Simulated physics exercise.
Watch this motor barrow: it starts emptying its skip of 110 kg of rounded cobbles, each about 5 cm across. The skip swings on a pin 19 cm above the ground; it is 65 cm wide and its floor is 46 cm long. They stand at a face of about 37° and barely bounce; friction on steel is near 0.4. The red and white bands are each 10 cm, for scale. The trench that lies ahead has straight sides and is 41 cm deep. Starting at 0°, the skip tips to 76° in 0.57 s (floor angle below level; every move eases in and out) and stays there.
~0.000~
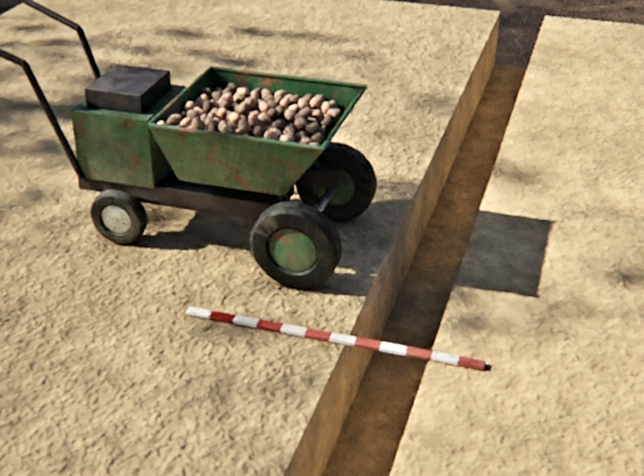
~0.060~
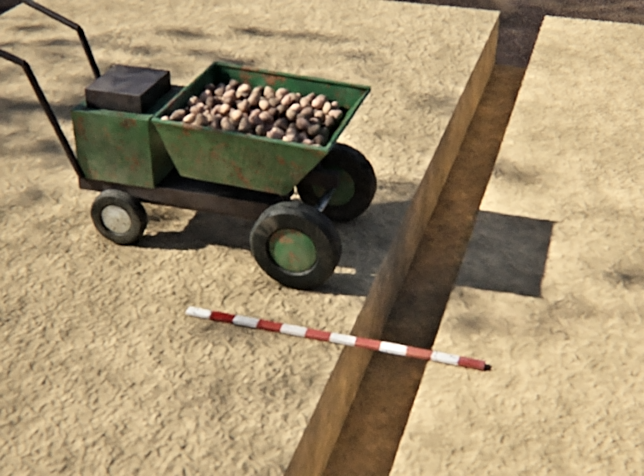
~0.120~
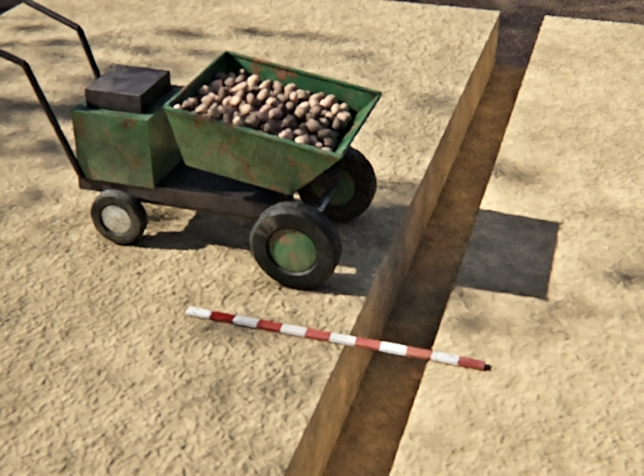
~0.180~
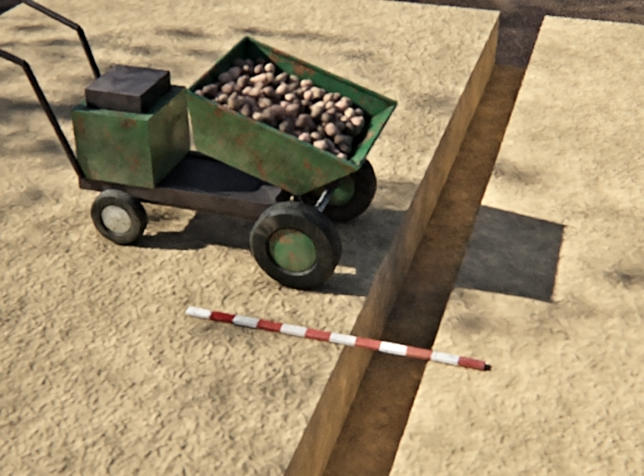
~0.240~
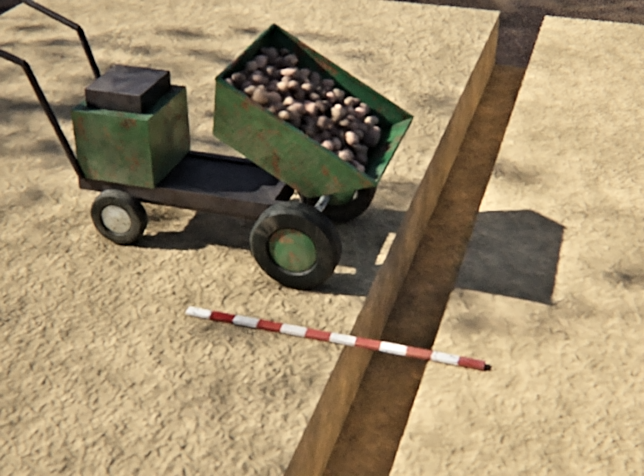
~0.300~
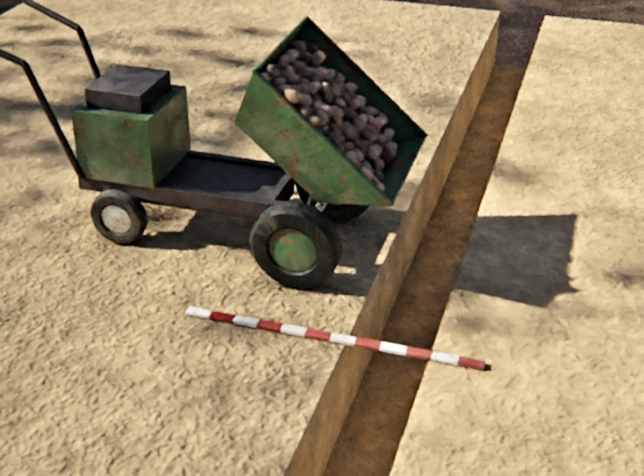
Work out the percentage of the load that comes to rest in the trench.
It works out at about 28 per cent of the load.
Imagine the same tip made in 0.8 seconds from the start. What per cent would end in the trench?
About 40 percent, I'd say.
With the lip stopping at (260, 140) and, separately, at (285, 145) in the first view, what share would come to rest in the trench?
Some 85 and some 65 per cent, in that order.
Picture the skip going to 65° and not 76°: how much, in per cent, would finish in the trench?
It would come to about 40 percent.
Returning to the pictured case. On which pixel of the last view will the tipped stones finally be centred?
The middle should be near (506, 280).
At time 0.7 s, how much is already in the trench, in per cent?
Something like 10 in a hundred.
After 0.4 s the floor is at 65°; 100 % in the skip; the foremost stones are at (413, 215).
After 0.7 s the floor is at 76°; 57 % in the skip, 8 % in the trench, 36 % past the trench; the foremost stones are at (513, 275).
After 1.0 s the floor is at 76°; 5 % in the skip, 21 % in the trench, 74 % past the trench; the foremost stones are past the picture's edge.
After 3.0 s the floor is at 76°; 0 % in the skip, 28 % in the trench, 72 % past the trench; the foremost stones are past the picture's edge.
